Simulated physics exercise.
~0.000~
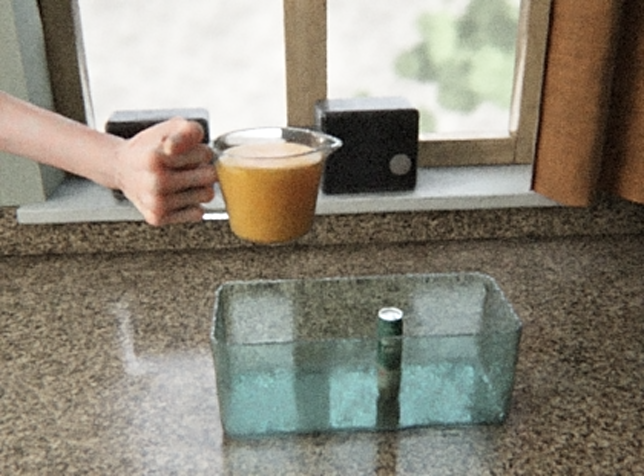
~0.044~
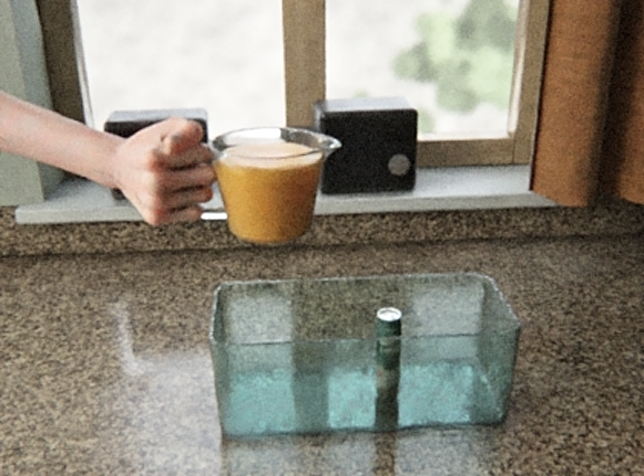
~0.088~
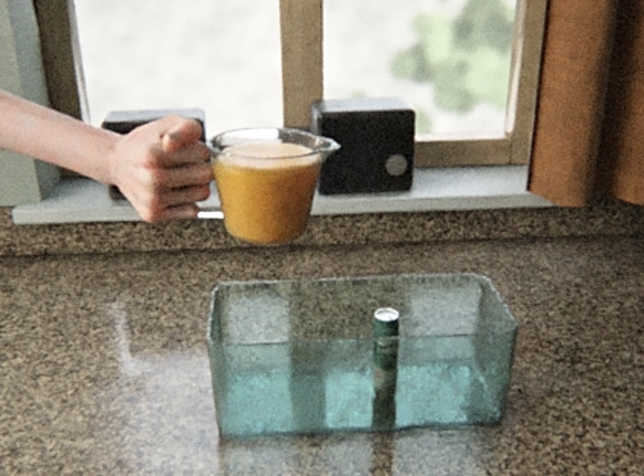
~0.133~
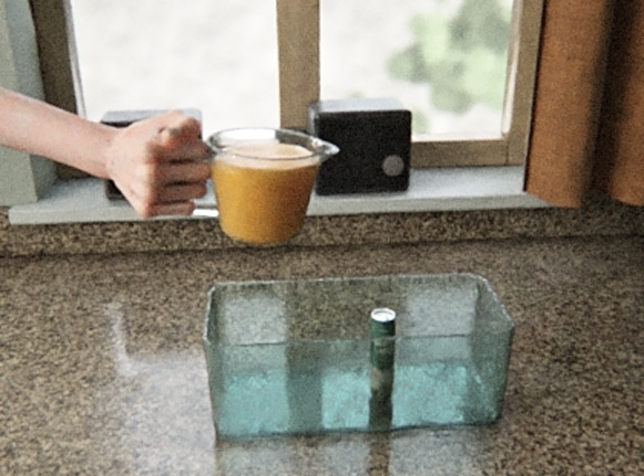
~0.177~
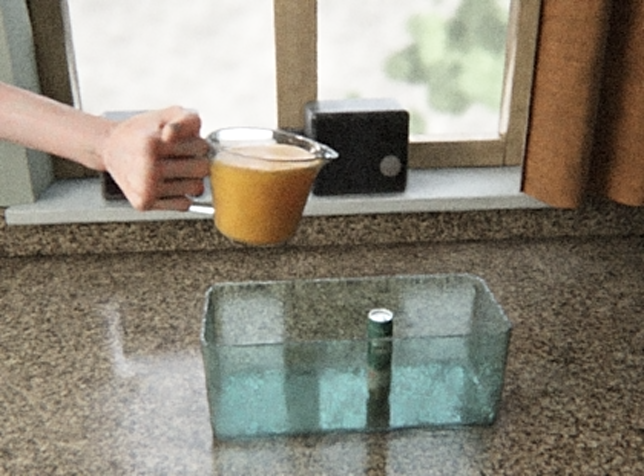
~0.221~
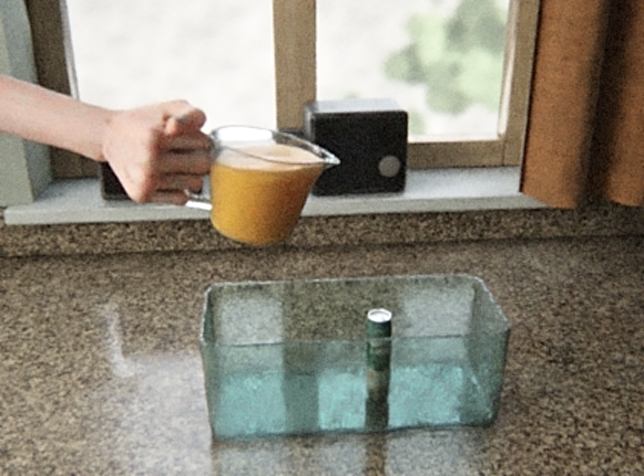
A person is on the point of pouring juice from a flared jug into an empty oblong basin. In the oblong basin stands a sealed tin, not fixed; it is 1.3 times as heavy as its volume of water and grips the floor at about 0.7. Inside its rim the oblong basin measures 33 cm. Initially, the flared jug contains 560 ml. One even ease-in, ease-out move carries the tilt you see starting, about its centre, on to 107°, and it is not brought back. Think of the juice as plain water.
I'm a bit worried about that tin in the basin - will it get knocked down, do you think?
Tipped.
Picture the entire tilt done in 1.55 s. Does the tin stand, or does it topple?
It tumbles over, then.
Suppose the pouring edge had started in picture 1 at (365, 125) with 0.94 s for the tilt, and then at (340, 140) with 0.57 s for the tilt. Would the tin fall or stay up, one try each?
The tin stays vertical the first time and overturns the second time.
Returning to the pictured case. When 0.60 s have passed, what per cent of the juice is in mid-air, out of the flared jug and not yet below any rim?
My guess is roughly 26 %.
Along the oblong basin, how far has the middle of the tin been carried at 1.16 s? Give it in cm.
Near 7 cm of travel.
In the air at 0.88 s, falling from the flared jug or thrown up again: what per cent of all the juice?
Estimate: Around 12 per cent.
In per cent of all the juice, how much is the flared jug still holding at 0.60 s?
Close to 60 percent of the liquid remains at that time.
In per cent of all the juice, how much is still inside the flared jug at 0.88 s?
8 per cent or thereabouts.
By 0.60 s the tilt is 72° and 60 per cent is still to pour; the tin stands where it began.
By 0.88 s the tilt is 104° and 8 per cent is still to pour; the tin stands where it began.
By 1.16 s the tilt is 107° and 0 per cent is still to pour; the tin lies on its side.
By 1.48 s the tilt is 107° and 0 per cent is still to pour; the tin lies on its side.
At rest the tin lies on its side.
